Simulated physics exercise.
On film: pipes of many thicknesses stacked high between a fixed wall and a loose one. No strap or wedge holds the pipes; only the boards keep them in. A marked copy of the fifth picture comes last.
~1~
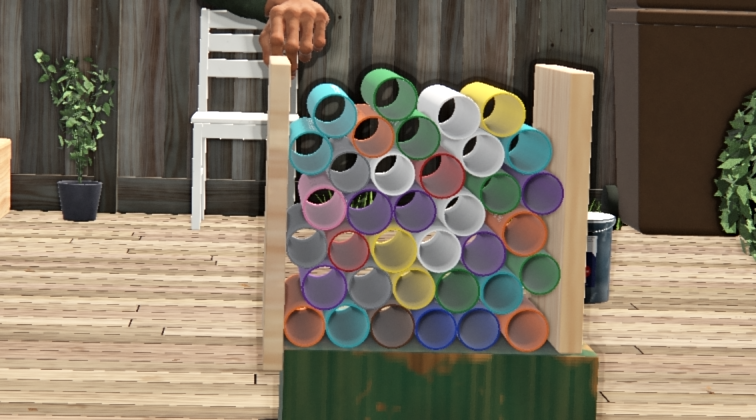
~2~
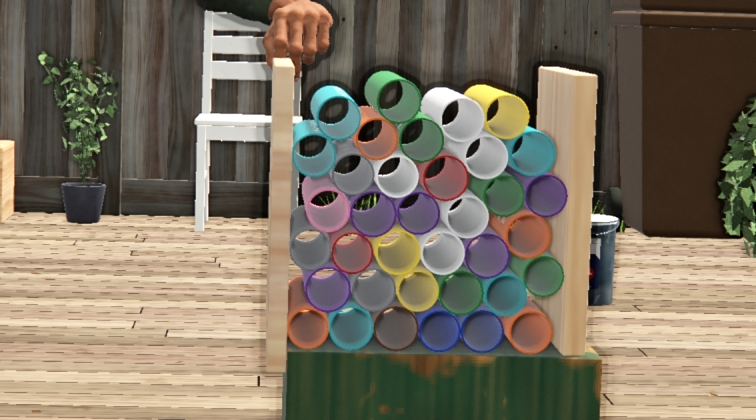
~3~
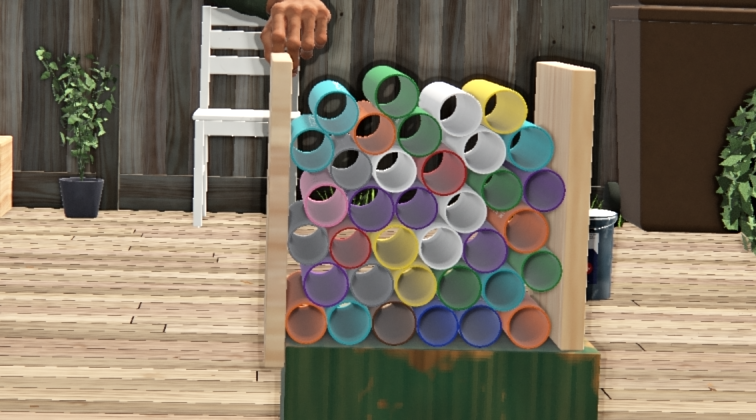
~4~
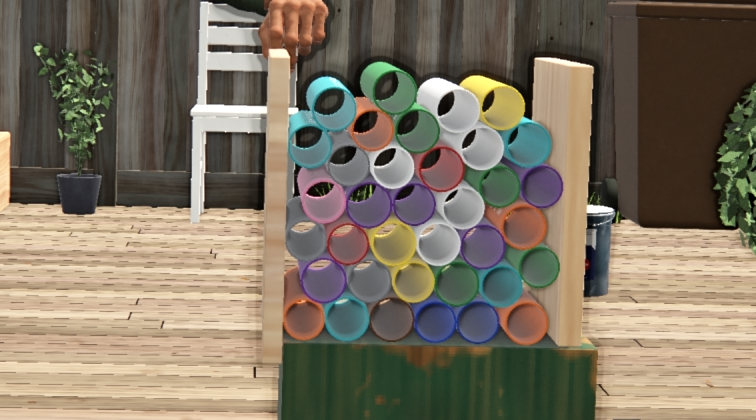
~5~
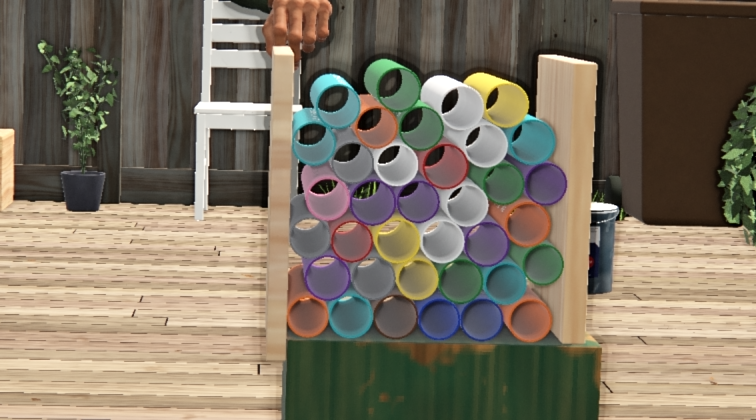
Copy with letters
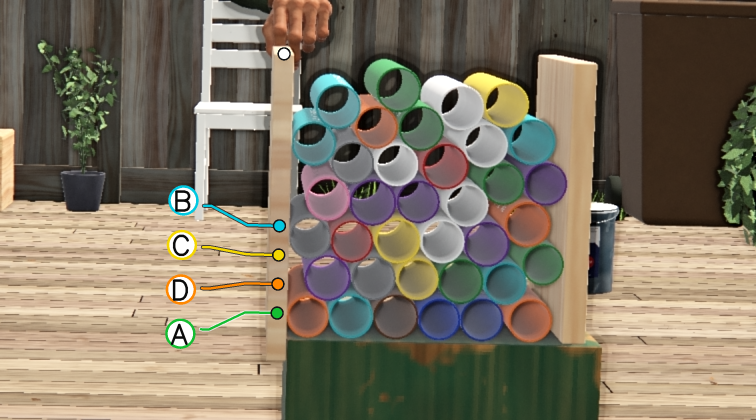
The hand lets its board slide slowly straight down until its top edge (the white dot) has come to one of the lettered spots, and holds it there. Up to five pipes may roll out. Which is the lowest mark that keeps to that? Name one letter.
Stop at C.
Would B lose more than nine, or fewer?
At B, fewer than nine.
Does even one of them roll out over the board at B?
Yes, at B.
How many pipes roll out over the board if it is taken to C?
With C, two.
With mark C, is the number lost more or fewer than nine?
At C, fewer than nine.
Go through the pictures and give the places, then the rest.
An orange pipe (373, 137); a green pipe (395, 99); side board (276, 201), in the first frame.
Side board (279, 203); an orange pipe (308, 328), in the second frame.
An orange pipe (529, 327); a grey pipe (372, 285), in the third frame.
A white pipe (438, 243); a pink pipe (324, 201), in the fourth frame.
A red pipe (446, 166); an orange pipe (376, 128); a green pipe (398, 89), in the fifth frame.
On the marked copy, A at (277, 313); B at (280, 226); C at (279, 255); D at (278, 284); the white dot at (284, 54).
Taking C. A third of the way, top of the board (292, 139).
Two thirds of the way, top of the board (289, 237).
When it is over, top of the board (288, 254), two out over the board.
As for the rest, A more than five out over the board; B two out over the board; D more than five out over the board.
